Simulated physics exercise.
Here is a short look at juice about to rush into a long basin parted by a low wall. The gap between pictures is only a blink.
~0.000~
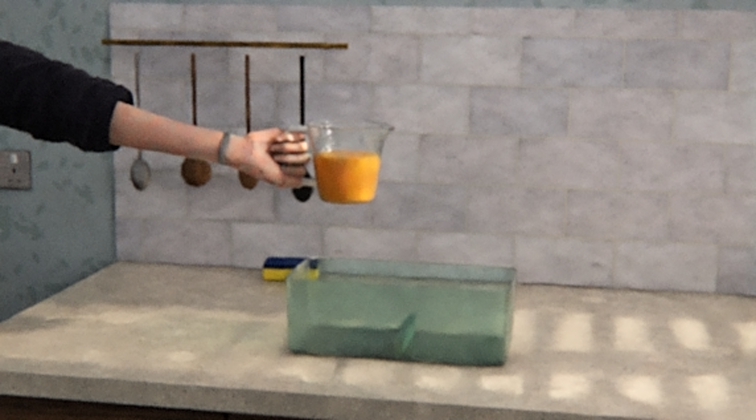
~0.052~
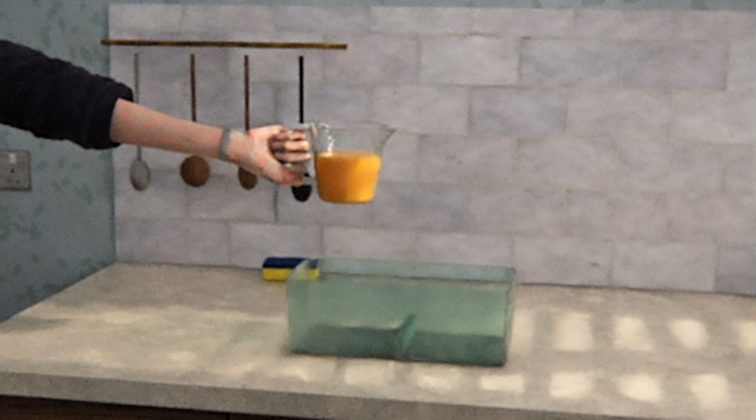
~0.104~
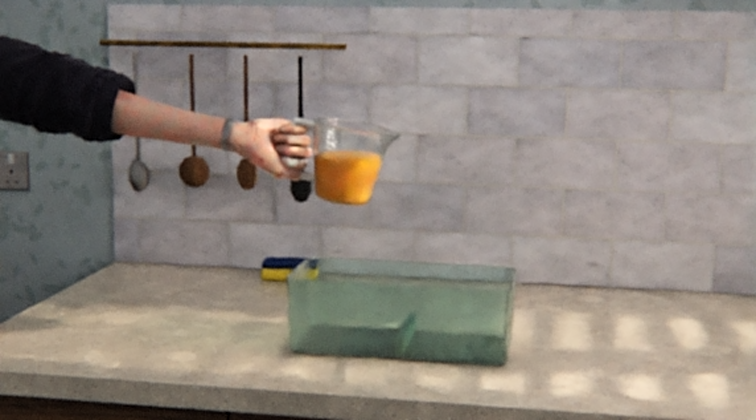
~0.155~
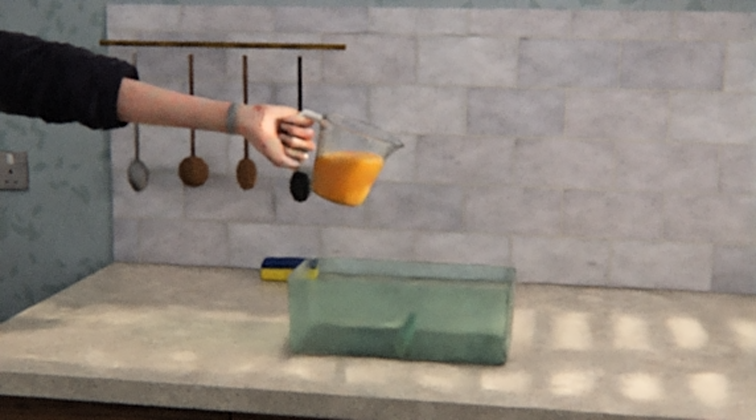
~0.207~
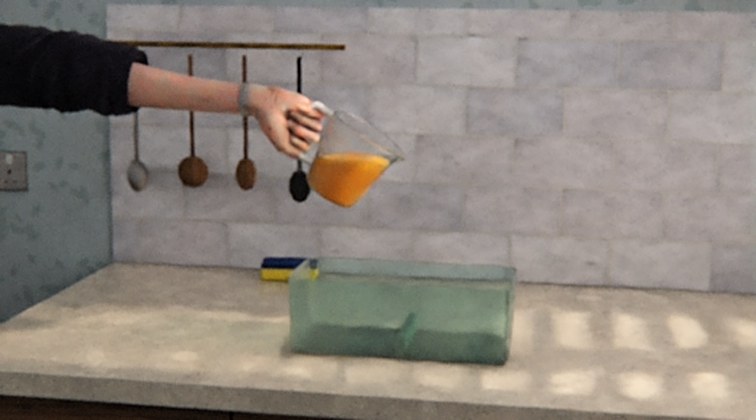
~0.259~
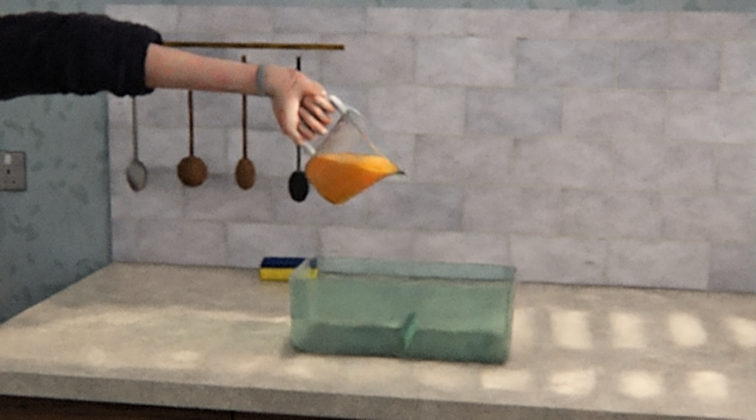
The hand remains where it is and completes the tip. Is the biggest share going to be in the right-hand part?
Yes, the winner is the right compartment.
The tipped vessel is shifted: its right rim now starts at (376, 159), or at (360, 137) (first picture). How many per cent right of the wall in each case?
First try: About 20 %; second try: About 10 %.
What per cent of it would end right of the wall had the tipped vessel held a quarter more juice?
That share would be some 80 parts in a hundred.
Then, 0.50 s in, the tilt is 106° and 44 per cent is still to pour, 0 is left of the wall and 17 right of it.
Then, 0.69 s in, the tilt is 111° and 4 per cent is still to pour, 8 is left of the wall and 75 right of it.
Then, 0.88 s in, the tilt is 111° and 0 per cent is still to pour, 9 is left of the wall and 83 right of it.
Then, 1.08 s in, the tilt is 111° and 0 per cent is still to pour, 12 is left of the wall and 83 right of it.
Finally, 12 per cent lies left of the wall, 83 right of it and 5 outside.
